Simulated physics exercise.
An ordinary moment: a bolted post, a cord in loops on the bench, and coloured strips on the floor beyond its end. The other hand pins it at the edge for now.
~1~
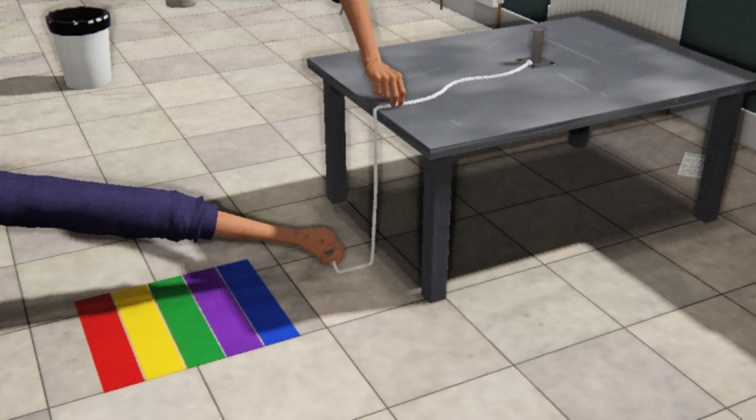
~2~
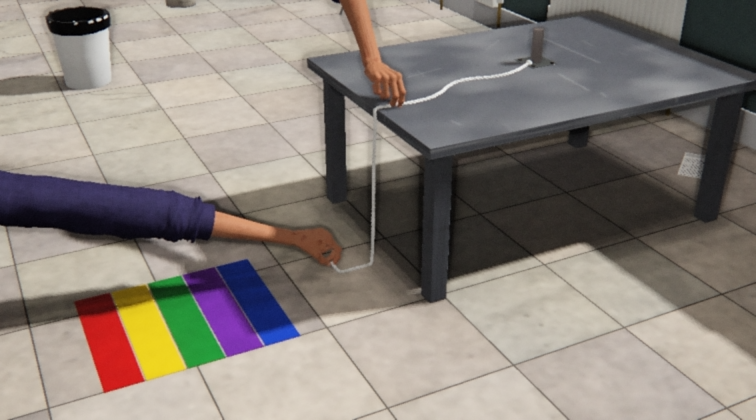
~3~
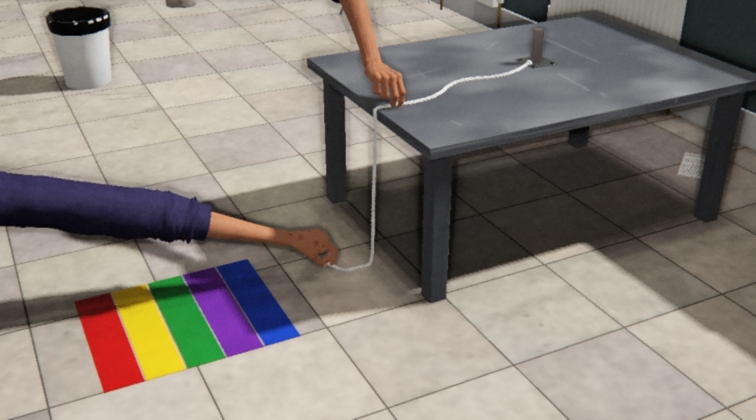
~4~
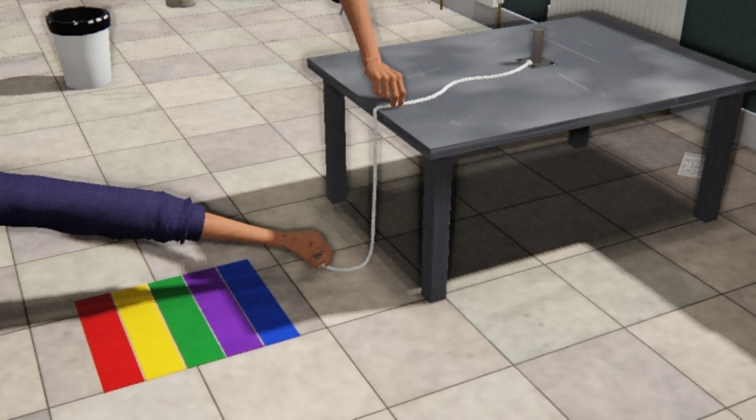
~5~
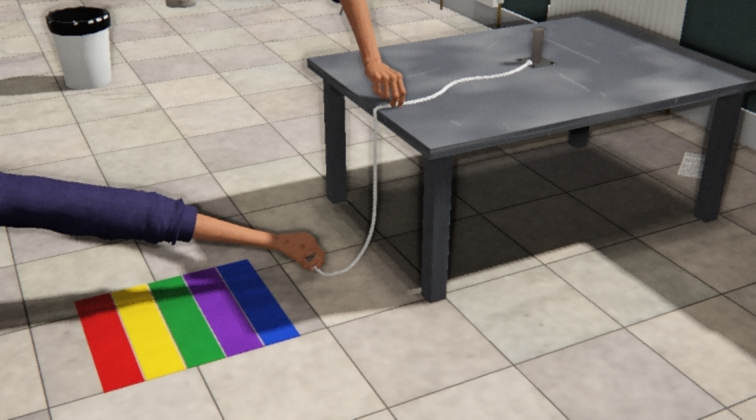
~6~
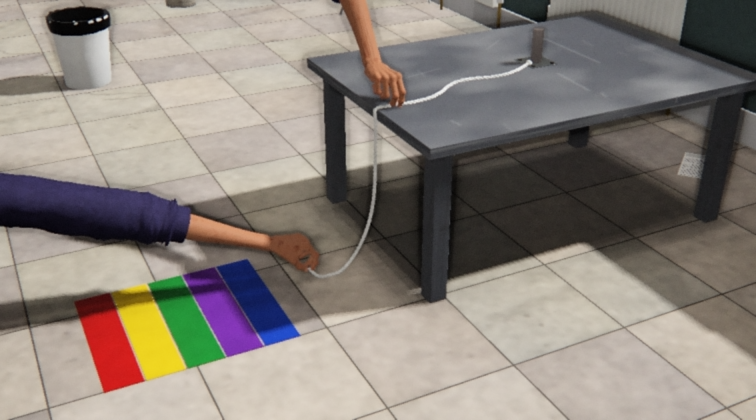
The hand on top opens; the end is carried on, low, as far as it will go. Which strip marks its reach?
The end stops over the purple strip.
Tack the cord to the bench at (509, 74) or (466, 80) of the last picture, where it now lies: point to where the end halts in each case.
About (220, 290) and (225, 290).
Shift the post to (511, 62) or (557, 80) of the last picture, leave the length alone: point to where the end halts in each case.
The places are (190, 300) and (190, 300).
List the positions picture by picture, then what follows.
End (334, 262); blue (273, 325); purple (236, 336); green (198, 346); yellow (159, 357); red (118, 369), in the first picture.
End (332, 263); cord through (517, 71) (462, 81) (424, 100) (375, 129) (374, 191) (372, 251), in the second picture.
End (328, 264), in the third picture.
End (323, 265); cord through (517, 71) (462, 81) (424, 100) (375, 129) (375, 191) (371, 252), in the fourth picture.
End (315, 267), in the fifth picture.
End (309, 268); cord through (517, 71) (462, 81) (424, 100) (375, 129) (374, 191) (356, 253), in the sixth picture.
A little later, end near (278, 276); short of the strips.
Next, end near (241, 286); over blue.
When it is tight, end near (219, 292); over purple. It gets as far as the purple strip.
